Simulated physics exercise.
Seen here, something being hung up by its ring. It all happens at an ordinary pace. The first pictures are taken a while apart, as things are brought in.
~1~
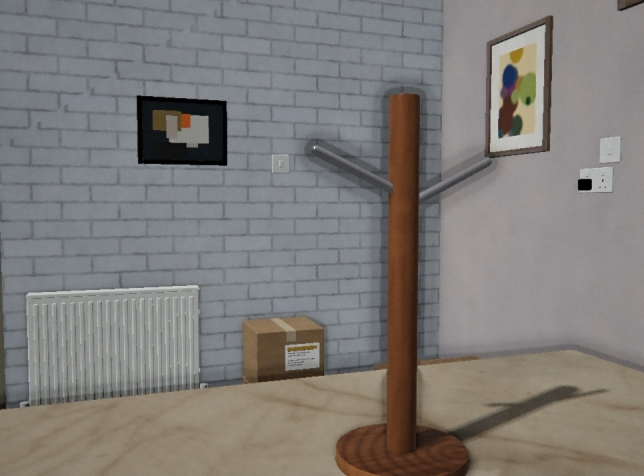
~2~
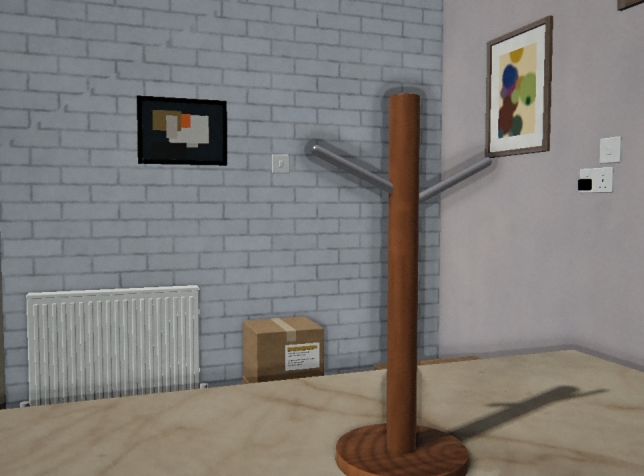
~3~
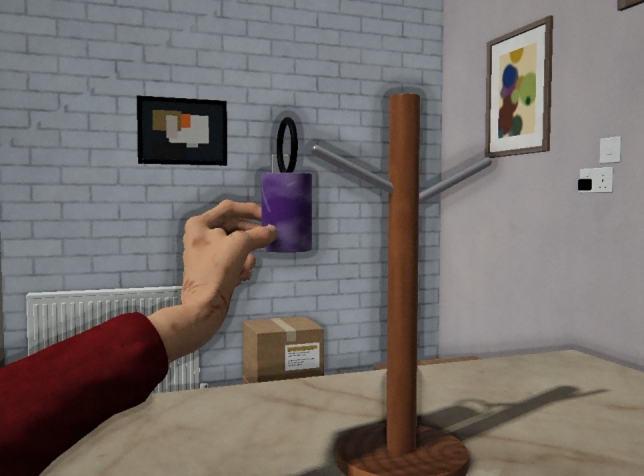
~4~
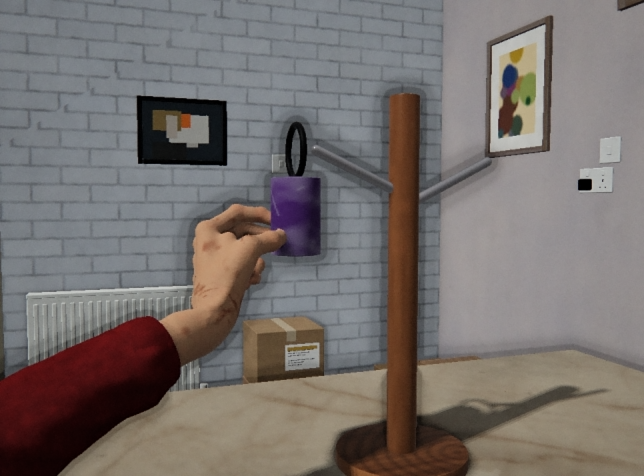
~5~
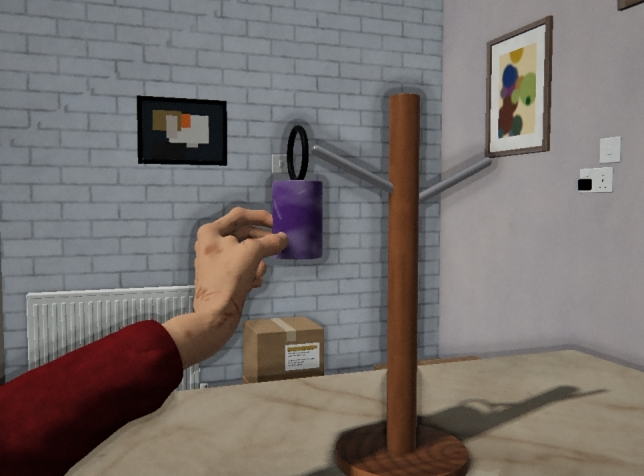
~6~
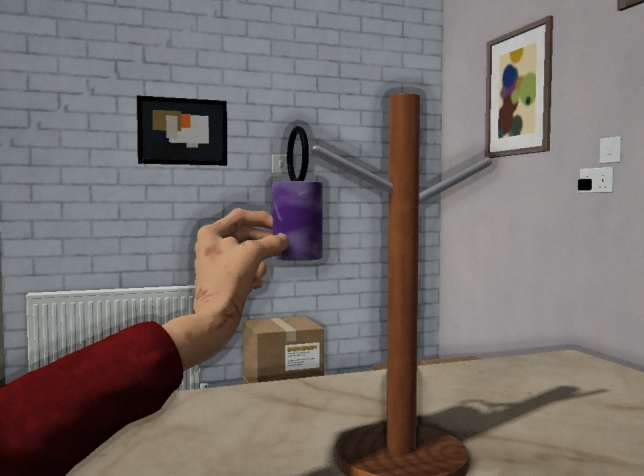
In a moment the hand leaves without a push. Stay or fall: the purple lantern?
The purple lantern slips down.
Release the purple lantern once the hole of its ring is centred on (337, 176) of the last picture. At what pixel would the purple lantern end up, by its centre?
Resting at (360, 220).
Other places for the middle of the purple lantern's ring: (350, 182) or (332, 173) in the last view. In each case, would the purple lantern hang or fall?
One after another: It stays up; remains hooked.
Then, 0.18 s on from there, purple lantern on its way down near (298, 278).
In the end, the purple lantern drops to the table, near (298, 414).
